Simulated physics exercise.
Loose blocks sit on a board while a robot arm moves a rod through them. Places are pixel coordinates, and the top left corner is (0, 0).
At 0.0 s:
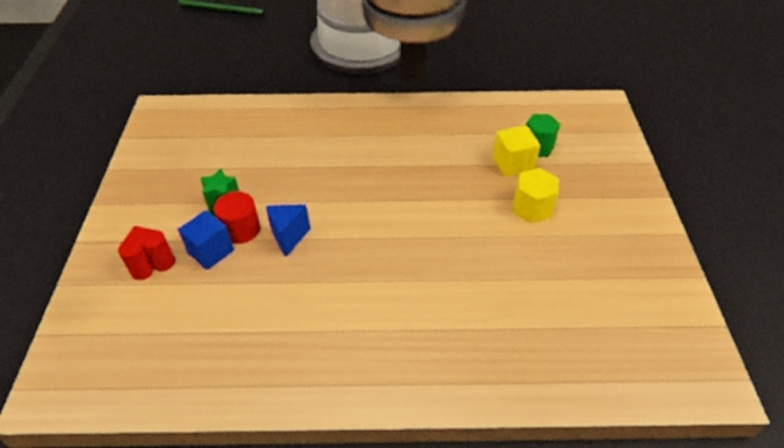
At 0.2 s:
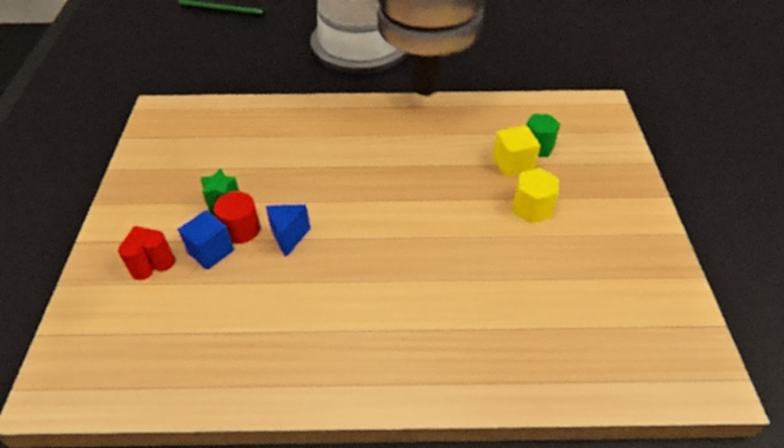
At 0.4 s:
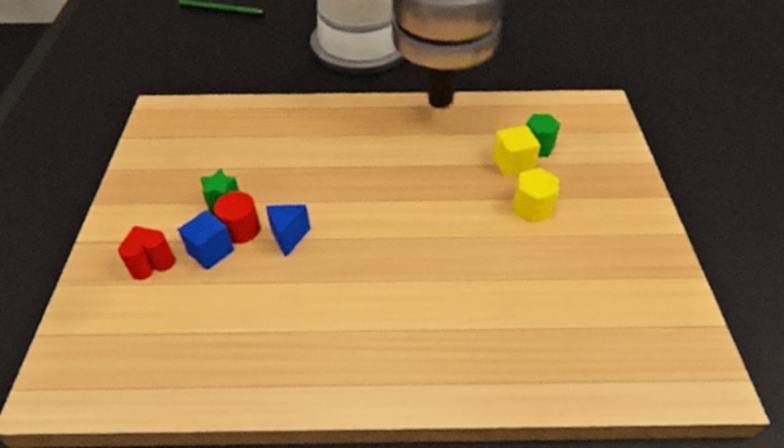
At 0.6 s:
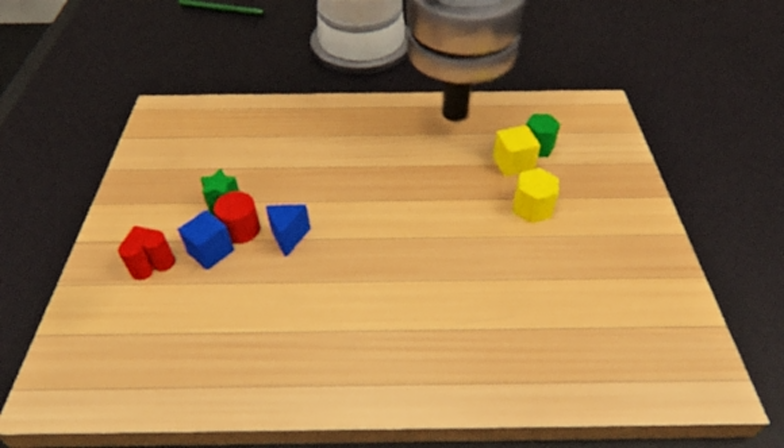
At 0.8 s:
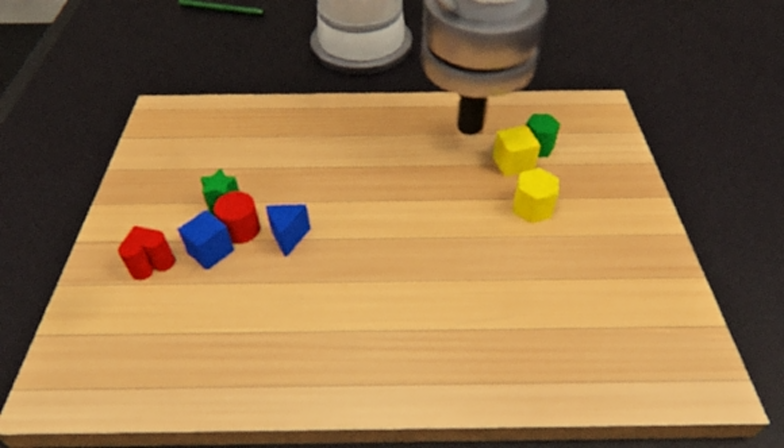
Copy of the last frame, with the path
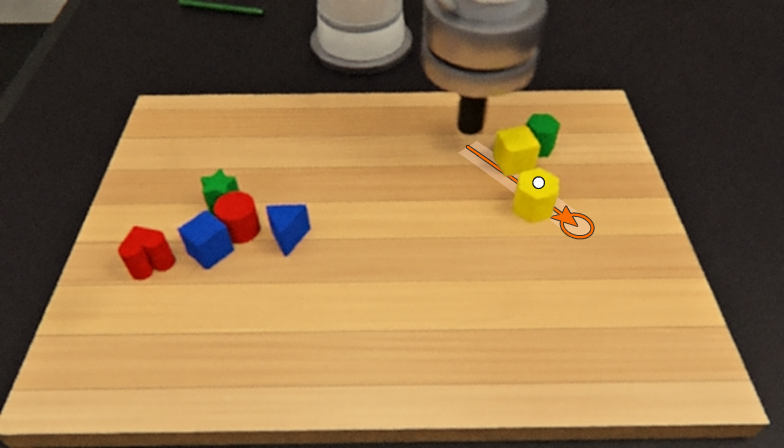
The robot arm's dark rod moved a short way over the far part of the wooden board, sliding right and toward the viewer near the yellow blocks, while all the colored blocks stayed still.
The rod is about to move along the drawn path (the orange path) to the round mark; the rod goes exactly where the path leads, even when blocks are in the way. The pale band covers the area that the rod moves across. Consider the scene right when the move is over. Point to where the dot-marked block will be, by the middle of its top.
The middle of its upper face should be somewhere near (568, 224).
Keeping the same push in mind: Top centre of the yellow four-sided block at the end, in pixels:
At pixel (566, 155).
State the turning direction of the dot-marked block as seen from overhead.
Top view: Clockwise.
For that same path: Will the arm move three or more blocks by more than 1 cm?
No, that is not what happens.
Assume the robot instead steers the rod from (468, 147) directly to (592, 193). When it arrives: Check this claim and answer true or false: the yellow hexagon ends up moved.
That is false.
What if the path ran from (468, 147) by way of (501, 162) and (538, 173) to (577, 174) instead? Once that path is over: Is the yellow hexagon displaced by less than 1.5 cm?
Short answer: Yes.
Path on the board, from (468, 147) to (577, 226); the dot is on the yellow hexagon.
The first path, step by step. One third of the way, rod (506, 153); yellow four-sided block (545, 146), turned 30° anticlockwise; green hexagon (549, 123), turned 20° anticlockwise.
Two thirds of the way, rod (543, 178); yellow four-sided block (565, 155), turned 95° anticlockwise; yellow hexagon (550, 197), turned 25° clockwise; green hexagon (549, 123), turned 20° anticlockwise.
At the end, rod (584, 207); yellow four-sided block (566, 155), turned 100° anticlockwise; yellow hexagon (568, 224), turned 90° clockwise; green hexagon (549, 123), turned 20° anticlockwise.
